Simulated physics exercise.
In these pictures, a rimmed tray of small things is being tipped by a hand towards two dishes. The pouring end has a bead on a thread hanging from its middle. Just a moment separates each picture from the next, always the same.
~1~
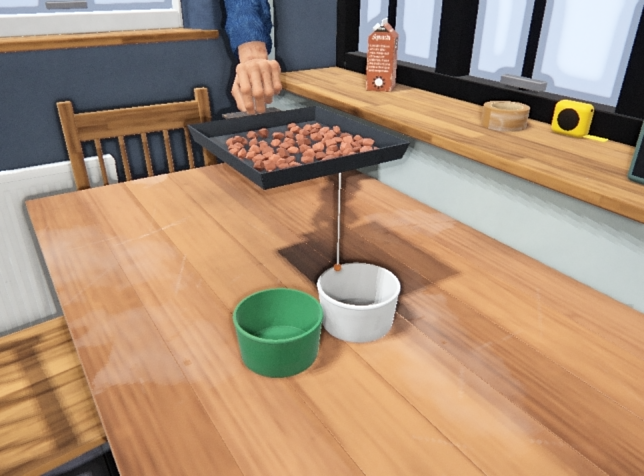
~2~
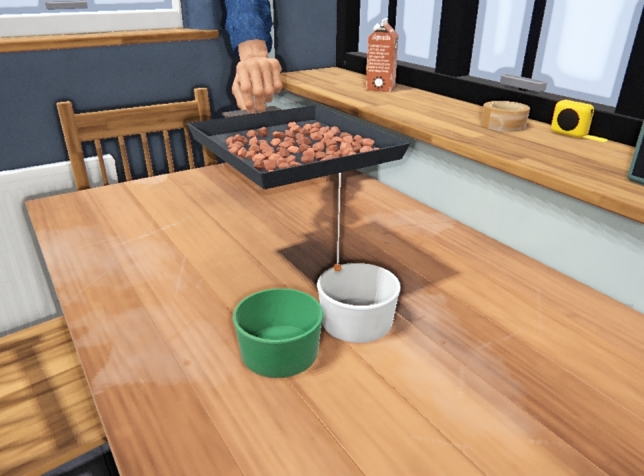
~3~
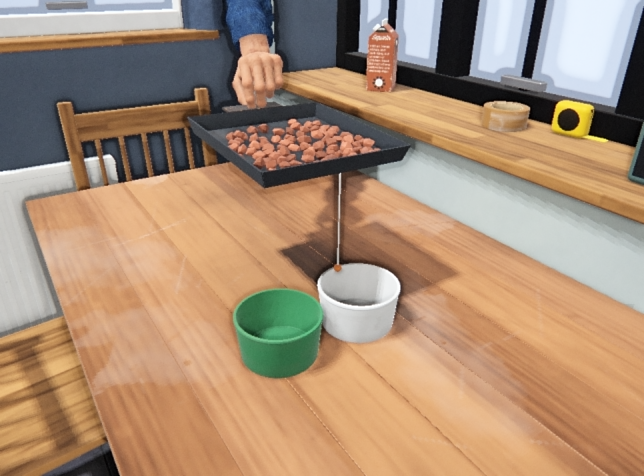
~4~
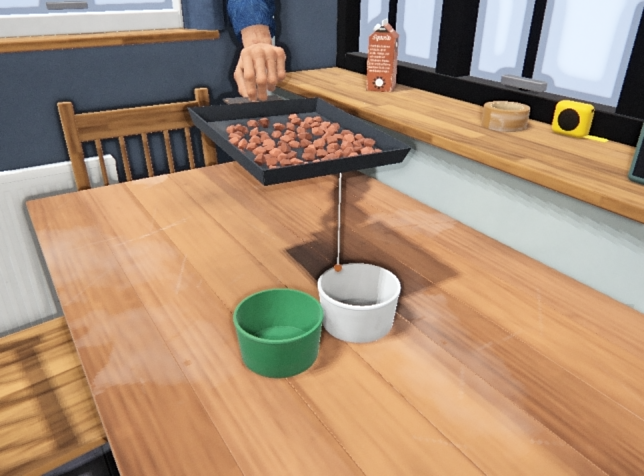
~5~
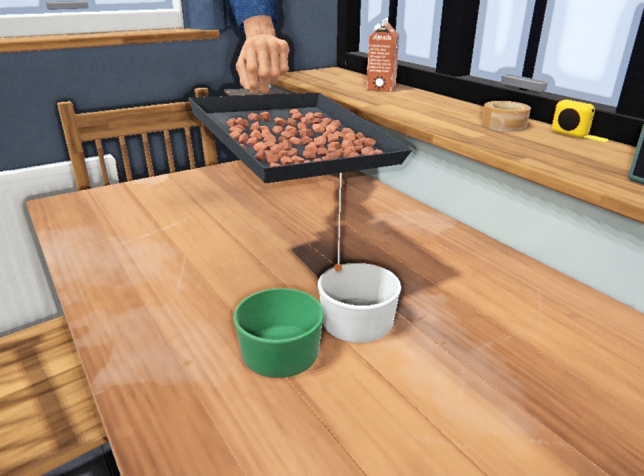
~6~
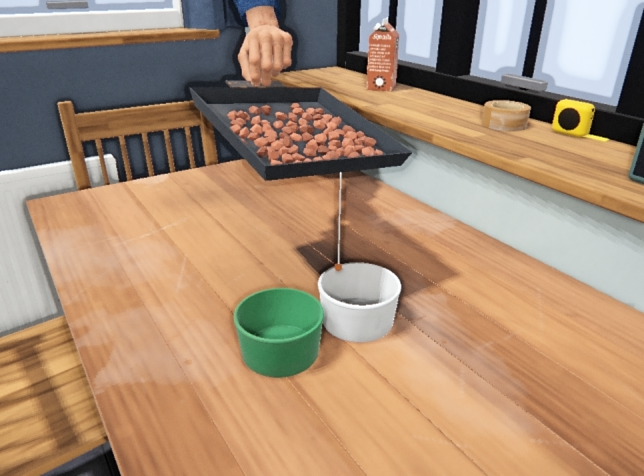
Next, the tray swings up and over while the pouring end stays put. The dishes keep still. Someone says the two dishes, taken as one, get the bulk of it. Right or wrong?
Wrong, they get less than half.
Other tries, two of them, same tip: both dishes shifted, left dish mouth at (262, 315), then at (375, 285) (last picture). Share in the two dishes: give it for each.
10 and 60 in a hundred.
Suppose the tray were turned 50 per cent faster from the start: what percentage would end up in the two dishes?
It would be around 20 per cent.
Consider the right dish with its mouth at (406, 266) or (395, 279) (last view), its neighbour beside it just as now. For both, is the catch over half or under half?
The bulk of it and then the bulk of it.
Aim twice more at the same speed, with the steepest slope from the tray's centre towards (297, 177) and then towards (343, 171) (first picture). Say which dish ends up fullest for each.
Taking them in order: Left side, followed by right side.
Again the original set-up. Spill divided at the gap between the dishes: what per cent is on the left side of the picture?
It comes out at roughly 0 percent.
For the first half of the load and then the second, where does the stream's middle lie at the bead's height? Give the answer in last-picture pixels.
The leading part at (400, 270), the rest of it at (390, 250).
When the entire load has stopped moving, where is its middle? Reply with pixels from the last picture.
Close to (402, 303), more or less.
Shortly afterwards, tray tipped steeply; the whole lot on the tray.
Next, tray tipped right over; near a third on the tray; near a quarter in the right dish; a little outside both; near a third in the air.
Some moments later, tray tipped past a quarter turn; near a quarter in the right dish; near two thirds outside both.
In the end, tray tipped past a quarter turn; none at all in the left dish; near a quarter in the right dish; near two thirds outside both.
